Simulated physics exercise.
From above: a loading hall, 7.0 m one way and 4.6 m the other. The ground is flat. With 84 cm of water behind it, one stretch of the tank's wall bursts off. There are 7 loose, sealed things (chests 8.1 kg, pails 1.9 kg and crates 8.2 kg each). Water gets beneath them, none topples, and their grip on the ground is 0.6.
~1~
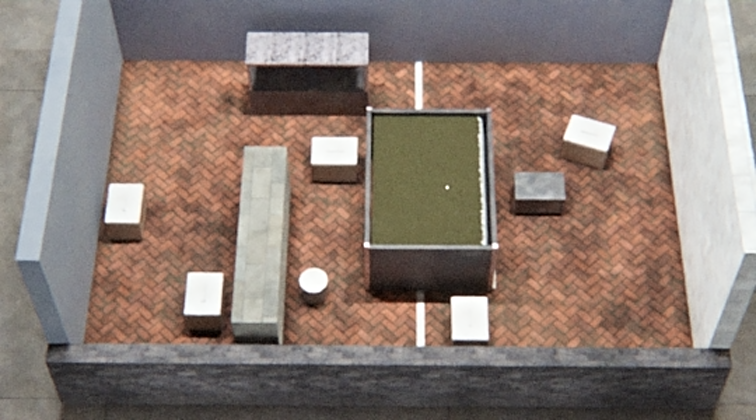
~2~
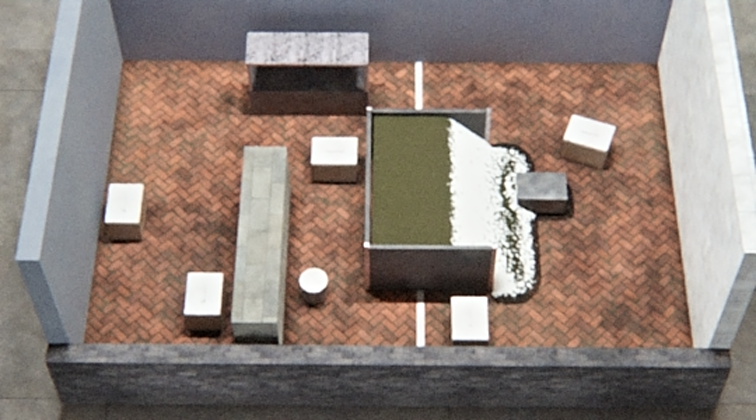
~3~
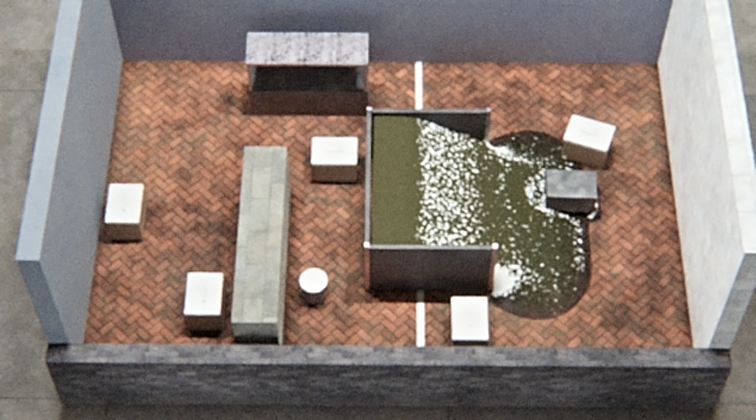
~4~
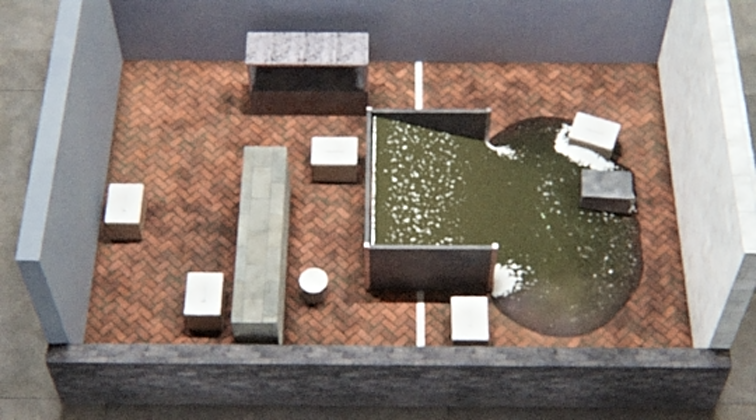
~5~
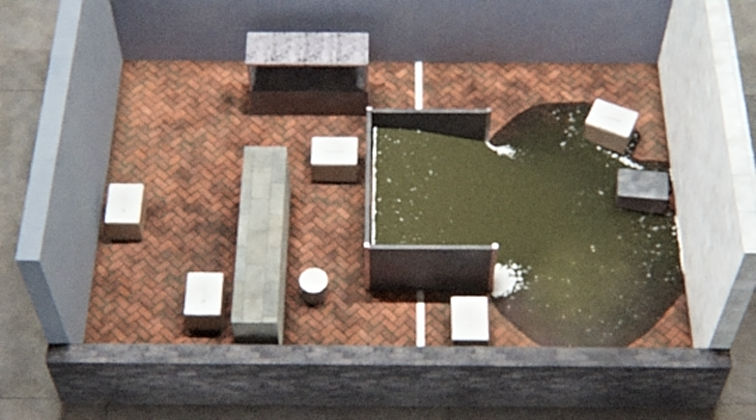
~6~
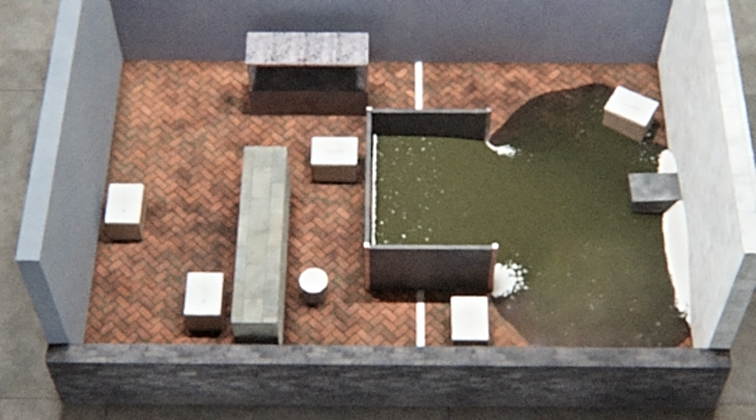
Murky green water bursts from the open right side of a walled tank and spreads across the brick floor, pushing a dark gray block rightward, then shifting a white block nearby as it reaches the right wall.
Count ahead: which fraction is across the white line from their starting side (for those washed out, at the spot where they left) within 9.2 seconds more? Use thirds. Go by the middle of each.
Share: From one to two thirds.
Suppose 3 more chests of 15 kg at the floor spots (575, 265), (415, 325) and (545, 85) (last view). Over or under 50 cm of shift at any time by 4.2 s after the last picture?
In turn: Over, over, over.
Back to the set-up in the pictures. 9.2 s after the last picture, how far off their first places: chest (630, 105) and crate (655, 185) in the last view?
In that order: 500 cm, 250 cm.
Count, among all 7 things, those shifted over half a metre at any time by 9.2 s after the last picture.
That makes 7.
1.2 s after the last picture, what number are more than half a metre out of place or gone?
2 of them.
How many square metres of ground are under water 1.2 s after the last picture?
Roughly 13 m2.
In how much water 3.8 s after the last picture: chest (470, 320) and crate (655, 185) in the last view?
Roughly 4 and 14 cm.
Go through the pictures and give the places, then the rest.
A crate at (540, 186) rests on the ground; a chest at (590, 133), on the bottom; water covers 2.7 m2; 0 of 7 have shifted, in the first frame.
A crate at (542, 186) rests on the ground; a chest at (590, 133) rests on the ground; water covers 3.9 m2; 0 of 7 have shifted, in the second frame.
A crate at (572, 184), on the bottom, 39 cm from its start; a chest at (590, 133), on the bottom; 5.5 m2 under water; 1 of 7 have shifted, in the third frame.
A crate at (607, 184) rests on the ground, 81 cm from its start; a chest at (594, 131) rests on the ground, 7 cm from its start; water covers 7.3 m2; 2 of 7 have shifted, in the fourth frame.
A crate at (643, 184) rests on the ground, 125 cm from its start; a chest at (612, 118) rests on the ground, 37 cm from its start; 9.4 m2 under water; 2 of 7 have shifted, in the fifth frame.
A crate at (655, 187) floats, 139 cm from its start; a chest at (632, 106), on the bottom, 69 cm from its start; water covers 10.8 m2; 2 of 7 have shifted, in the sixth frame.
Then, 1.2 s after the last picture 0 of 7 are over the mark; 2 afloat.
Then, 3.8 s after the last picture 2 of 7 are over the mark; 2 afloat.
Then, 6.2 s after the last picture 2 of 7 are over the mark; 6 afloat.
Then, 9.2 s after the last picture 3 of 7 are over the mark; 7 afloat.
